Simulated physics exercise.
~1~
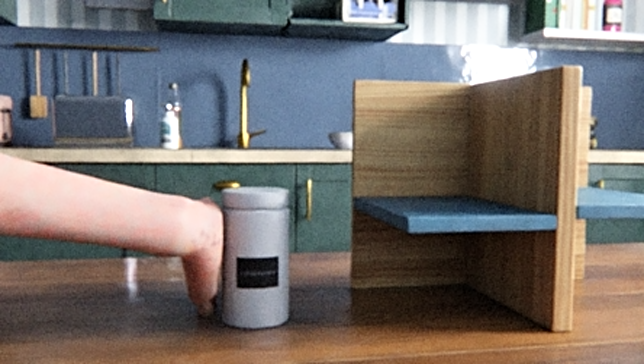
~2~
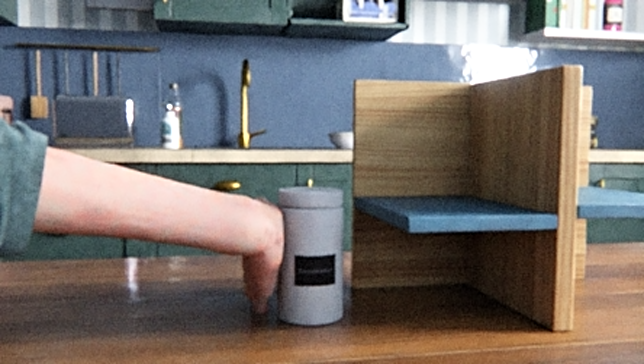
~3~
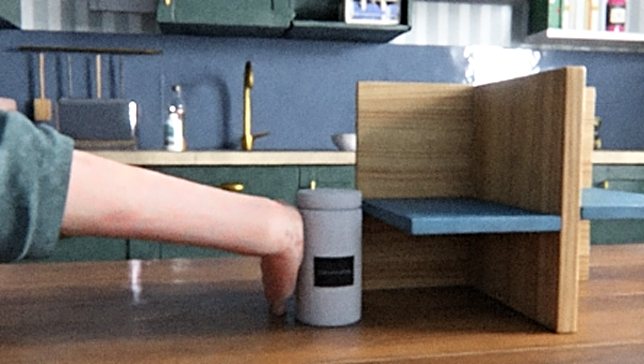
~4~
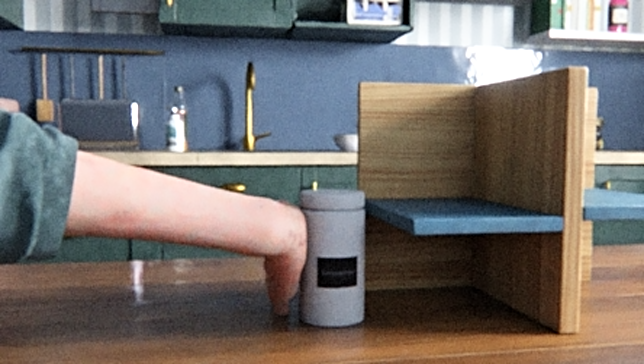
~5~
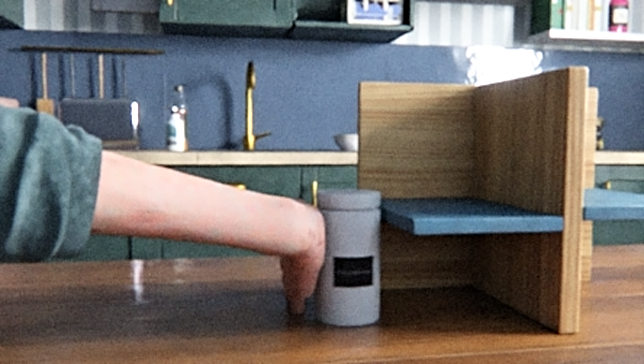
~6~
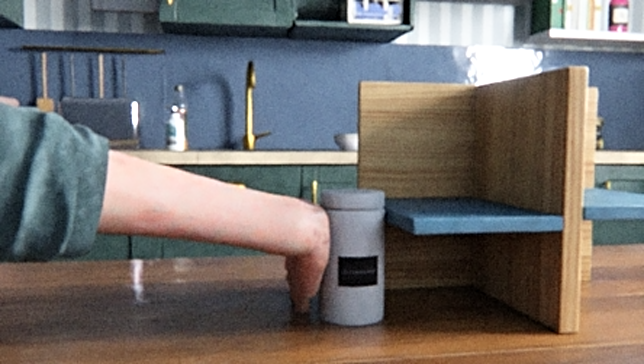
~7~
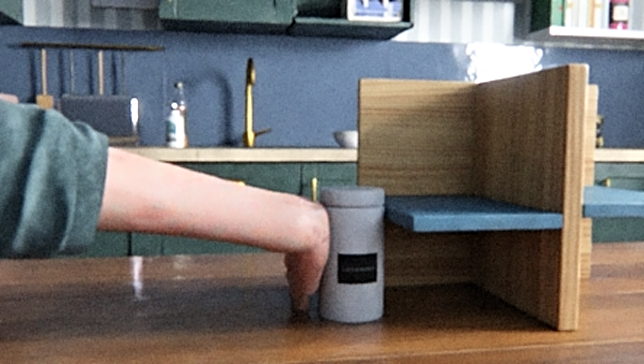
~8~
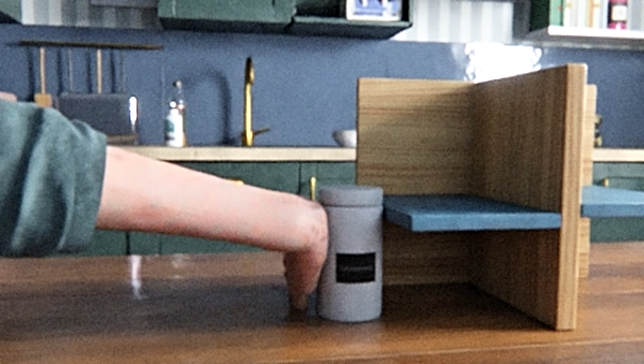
On a wooden table in a kitchen, a hand slowly pushed an upright white or grayish jar to the right toward a wooden stand with a blue shelf, until it stopped at the shelf's edge, too tall to slide underneath.
